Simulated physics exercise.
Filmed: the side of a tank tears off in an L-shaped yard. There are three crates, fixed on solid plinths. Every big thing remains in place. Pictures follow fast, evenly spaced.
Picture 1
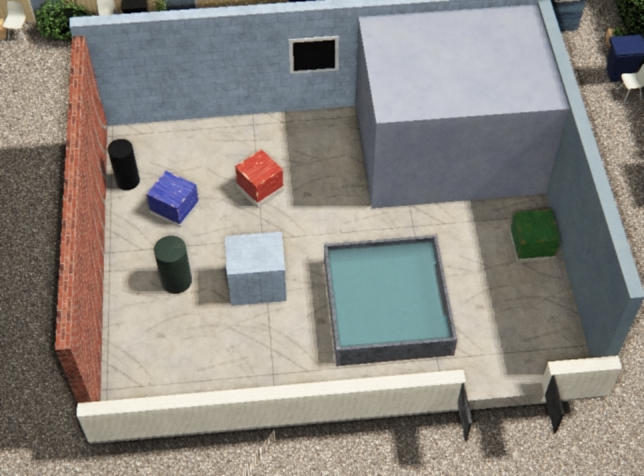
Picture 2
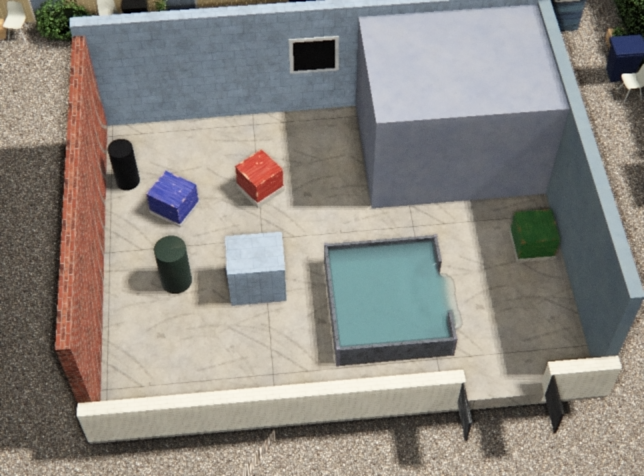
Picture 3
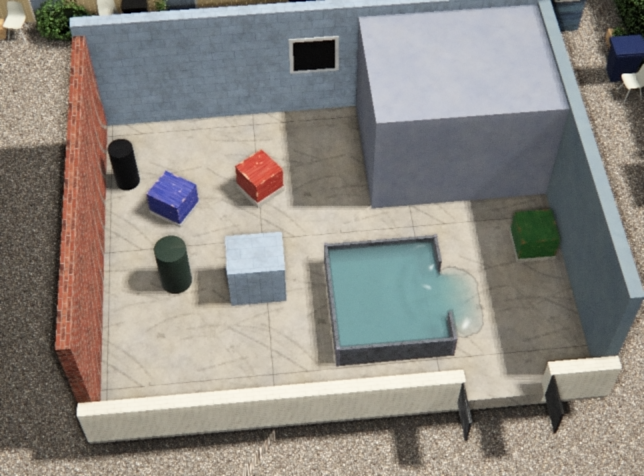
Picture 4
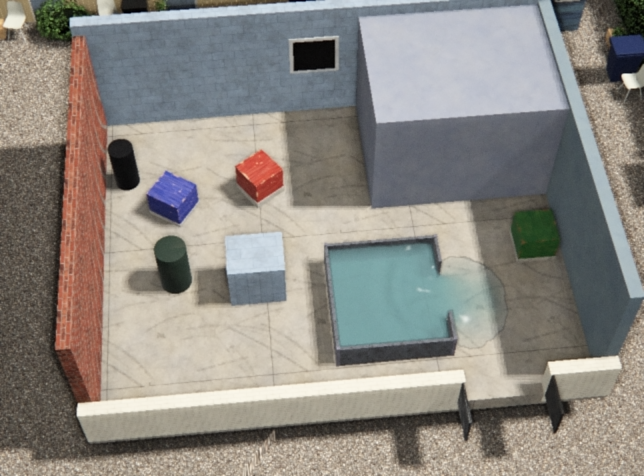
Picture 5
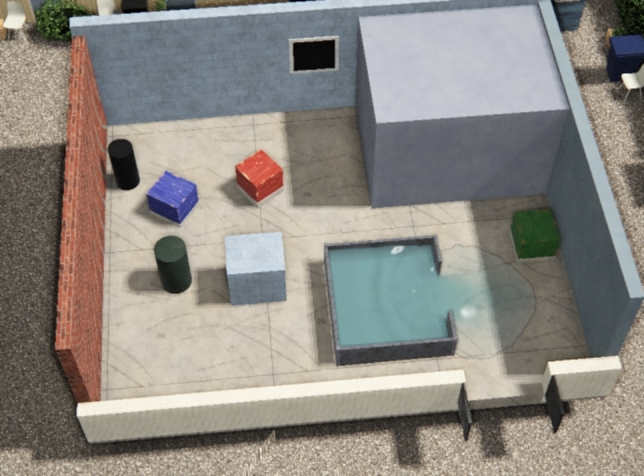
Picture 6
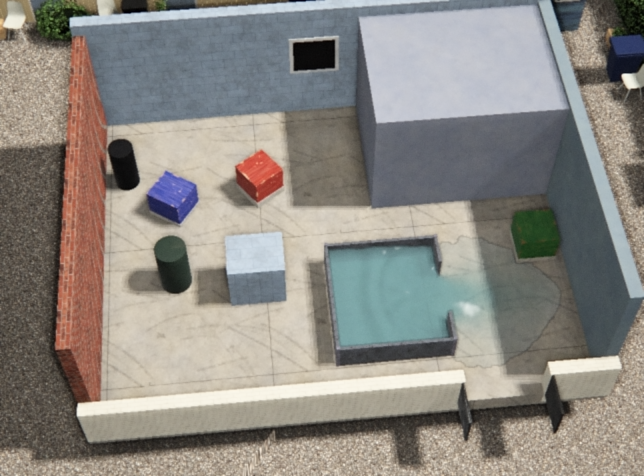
A dark-rimmed tank of blue-green water stands right of centre in a walled, L-shaped yard seen from high above by a still camera. Red, blue and pale grey crates and two dark cylinders sit to its left, with a green block at right below a big grey mass. The tank's right side tears open, and water pours rightward, spreading in a widening sheet across the paving.
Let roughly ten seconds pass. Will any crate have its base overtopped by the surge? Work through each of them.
The red crate will not even get damp, the blue crate will not even get damp, the green crate will be wet.
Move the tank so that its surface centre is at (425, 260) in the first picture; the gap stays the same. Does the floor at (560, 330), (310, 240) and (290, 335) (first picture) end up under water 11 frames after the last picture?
First drenched; next unwetted; last unwetted.
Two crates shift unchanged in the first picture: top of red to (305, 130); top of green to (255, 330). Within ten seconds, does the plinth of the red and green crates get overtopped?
I'd bet the red one stays clear and the green one stays clear.
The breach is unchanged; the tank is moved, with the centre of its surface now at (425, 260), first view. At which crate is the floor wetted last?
Answer: The blue-painted one.
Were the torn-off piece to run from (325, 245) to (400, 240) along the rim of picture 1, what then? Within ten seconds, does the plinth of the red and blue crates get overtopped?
Within ten seconds the red crate is drenched and the blue crate is drenched.
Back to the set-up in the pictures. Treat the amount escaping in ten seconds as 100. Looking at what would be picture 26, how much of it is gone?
I get 10 percent.
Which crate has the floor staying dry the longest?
That would be the crate marked blue.
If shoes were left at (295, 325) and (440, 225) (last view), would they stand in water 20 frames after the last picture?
In order: Waterless and submerged.
A moment on, water covers 15 % of the floor; the red crate not reached, the blue crate not reached, the green crate water round its plinth.
Next, water covers 15 % of the floor; the red crate not reached, the blue crate not reached, the green crate water round its plinth.
Then, water covers 25 % of the floor; the red crate not reached, the blue crate not reached, the green crate water round its plinth.
Later, water covers 40 % of the floor; the red crate not reached, the blue crate not reached, the green crate water round its plinth.
In the end, water covers 65 % of the floor; the red crate stayed above the water, the blue crate stayed above the water, the green crate was topped.
